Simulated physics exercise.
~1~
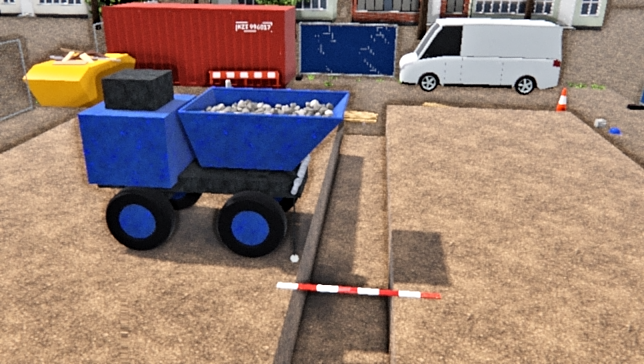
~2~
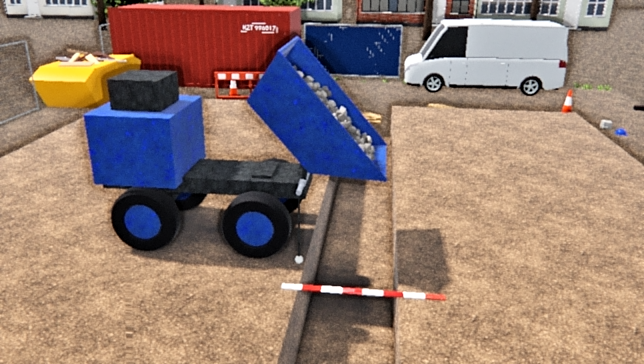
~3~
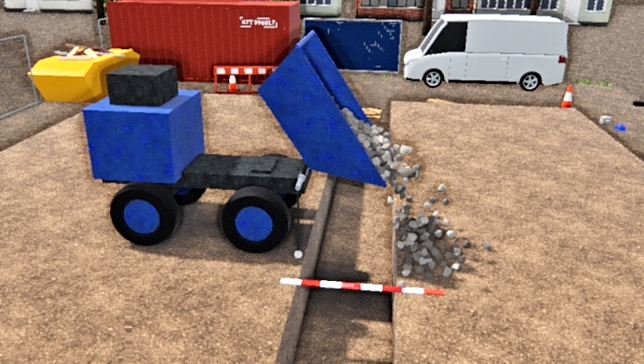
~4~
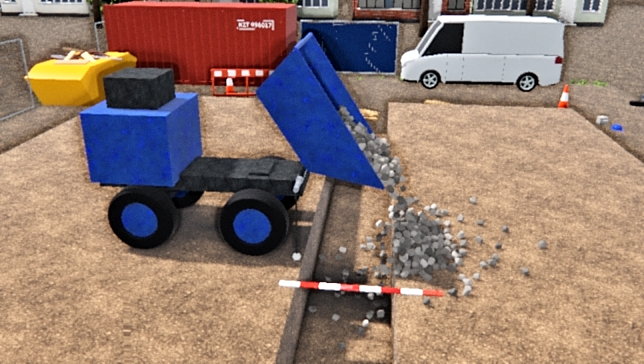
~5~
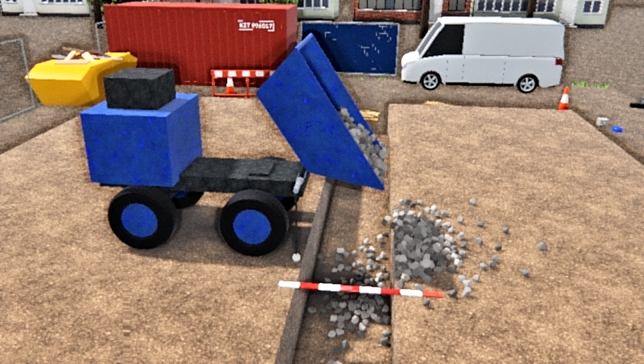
A blue dumper tips grey stones, some landing in the trench, more beyond it.
